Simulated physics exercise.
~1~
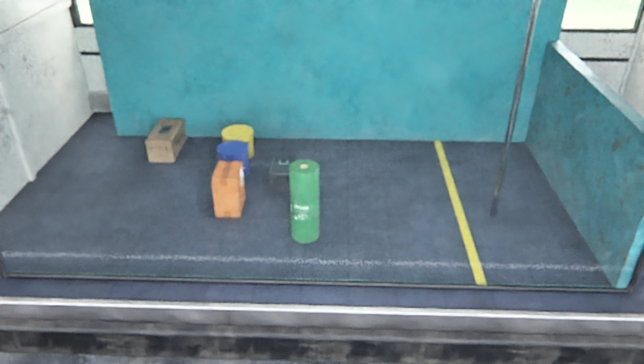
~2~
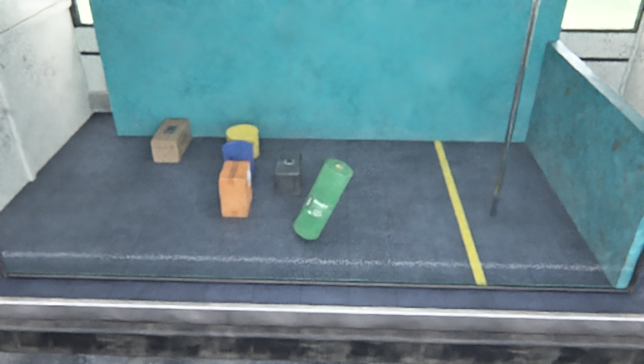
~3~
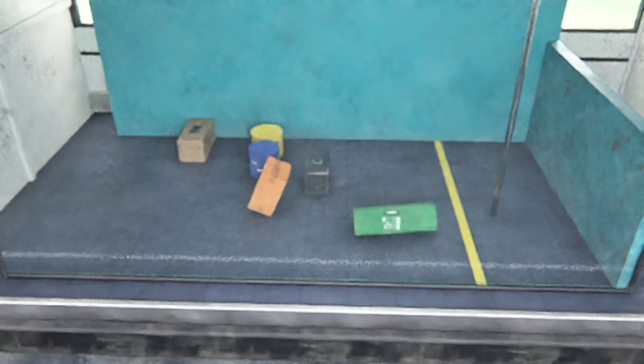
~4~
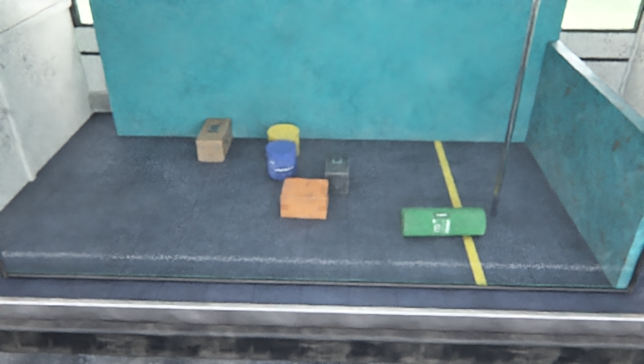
In a tram bay, loose boxes and buckets slid to the right as a green roll tipped over onto its side and an orange carton toppled after it, ending with the roll's middle short of the yellow line and the other goods farther left.
